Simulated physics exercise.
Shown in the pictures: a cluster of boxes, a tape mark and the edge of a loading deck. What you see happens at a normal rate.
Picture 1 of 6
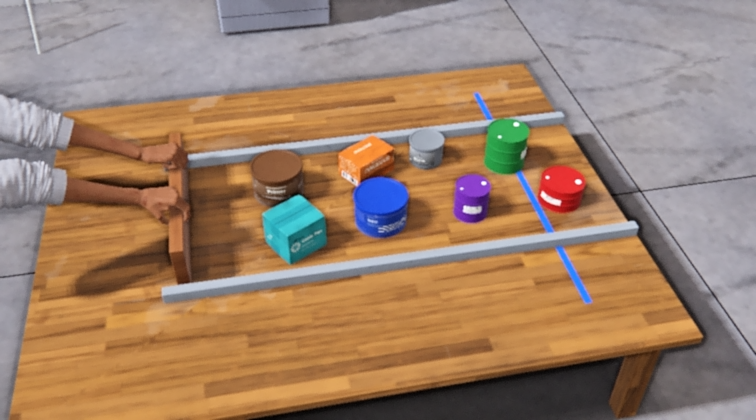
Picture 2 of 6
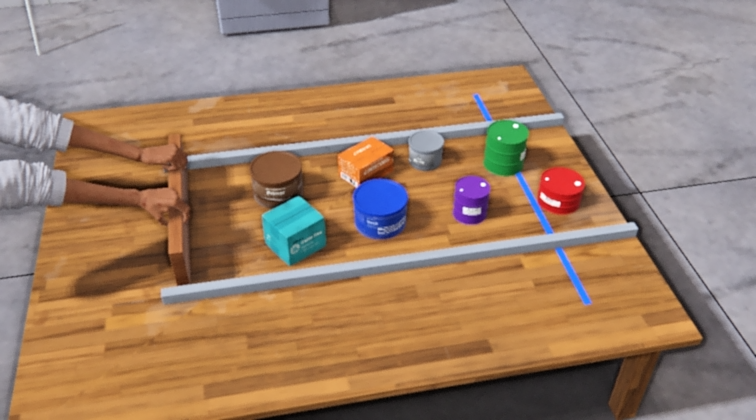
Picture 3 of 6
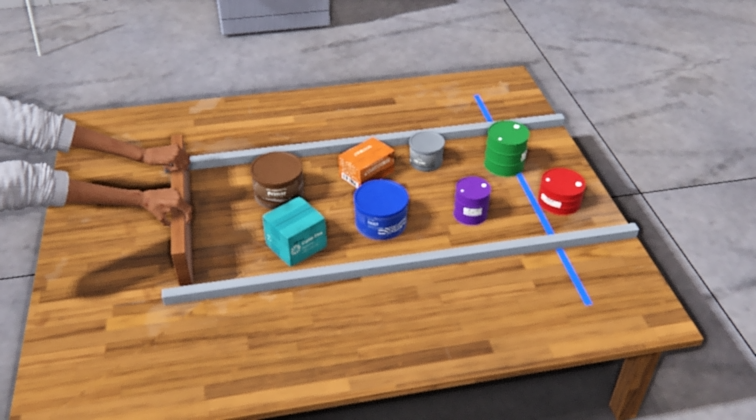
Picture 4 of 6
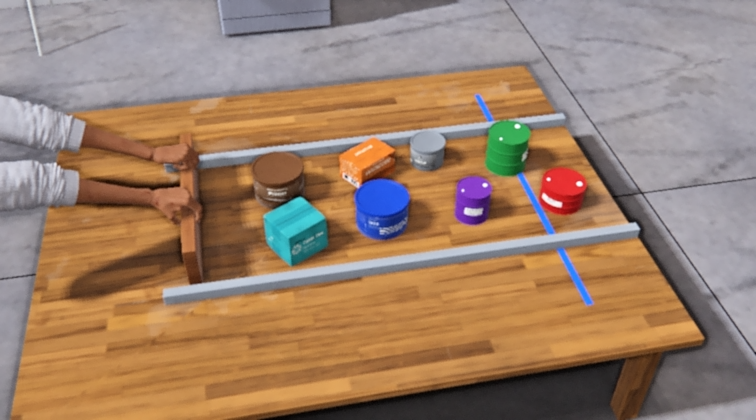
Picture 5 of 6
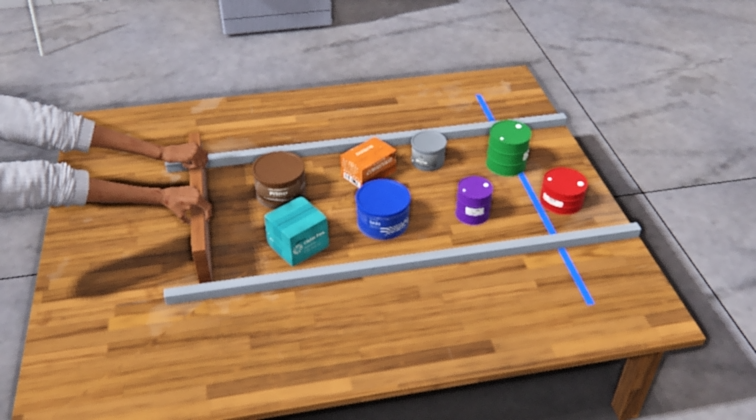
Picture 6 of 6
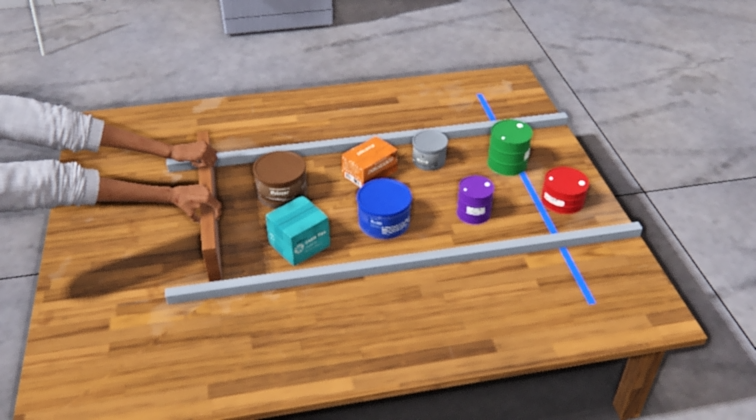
Two hands slide a wooden plank slowly and slightly rightward across a wooden table, seen from above at an angle on a grey paved floor. Ahead of it, between two pale rails, sit a brown pail, turquoise and orange boxes, blue and grey pails, and purple, green and red canisters near blue tape. The plank closes some of the gap while the containers stay put and the view barely shifts.
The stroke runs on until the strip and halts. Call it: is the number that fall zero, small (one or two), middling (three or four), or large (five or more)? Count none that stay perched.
It is small.
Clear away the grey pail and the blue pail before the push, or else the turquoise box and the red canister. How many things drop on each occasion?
Tally of falls: 0 for the first try, 1 for the second.
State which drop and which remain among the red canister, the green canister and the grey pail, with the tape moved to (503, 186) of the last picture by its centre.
Going one by one, the red canister is still up, the green canister is still up, the grey pail goes down.
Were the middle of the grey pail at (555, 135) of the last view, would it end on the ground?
In this case the grey pail does not stay.
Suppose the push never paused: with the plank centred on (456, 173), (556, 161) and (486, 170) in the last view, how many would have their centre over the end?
0, 5 and 0.
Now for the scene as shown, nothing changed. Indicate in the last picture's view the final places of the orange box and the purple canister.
Final spots - orange box (567, 130), purple canister (601, 190).
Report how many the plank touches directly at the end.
Counting them up gives 3.
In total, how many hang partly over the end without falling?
2 in all.
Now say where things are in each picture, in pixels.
The first picture shows red canister (561, 189); green canister (506, 147); purple canister (472, 199); plank (180, 207); tape (524, 182).
The second picture shows green canister (506, 148); orange box (366, 163).
The third picture shows purple canister (472, 201); brown pail (278, 181).
The fourth picture shows red canister (562, 191); blue pail (382, 210).
The fifth picture shows green canister (508, 148); turquoise box (297, 231).
The sixth picture shows red canister (565, 190); green canister (510, 148); purple canister (475, 200); plank (209, 204); tape (527, 183).
Early on, none off yet; red canister at rest near (565, 190); green canister at rest near (510, 148); purple canister at rest near (475, 200).
A while later, none off yet; red canister at rest near (565, 190); green canister moving near (513, 150); purple canister travelled about its own width near (499, 199).
Finally, the number that fall off is one or two; lost, grey pail and red canister.
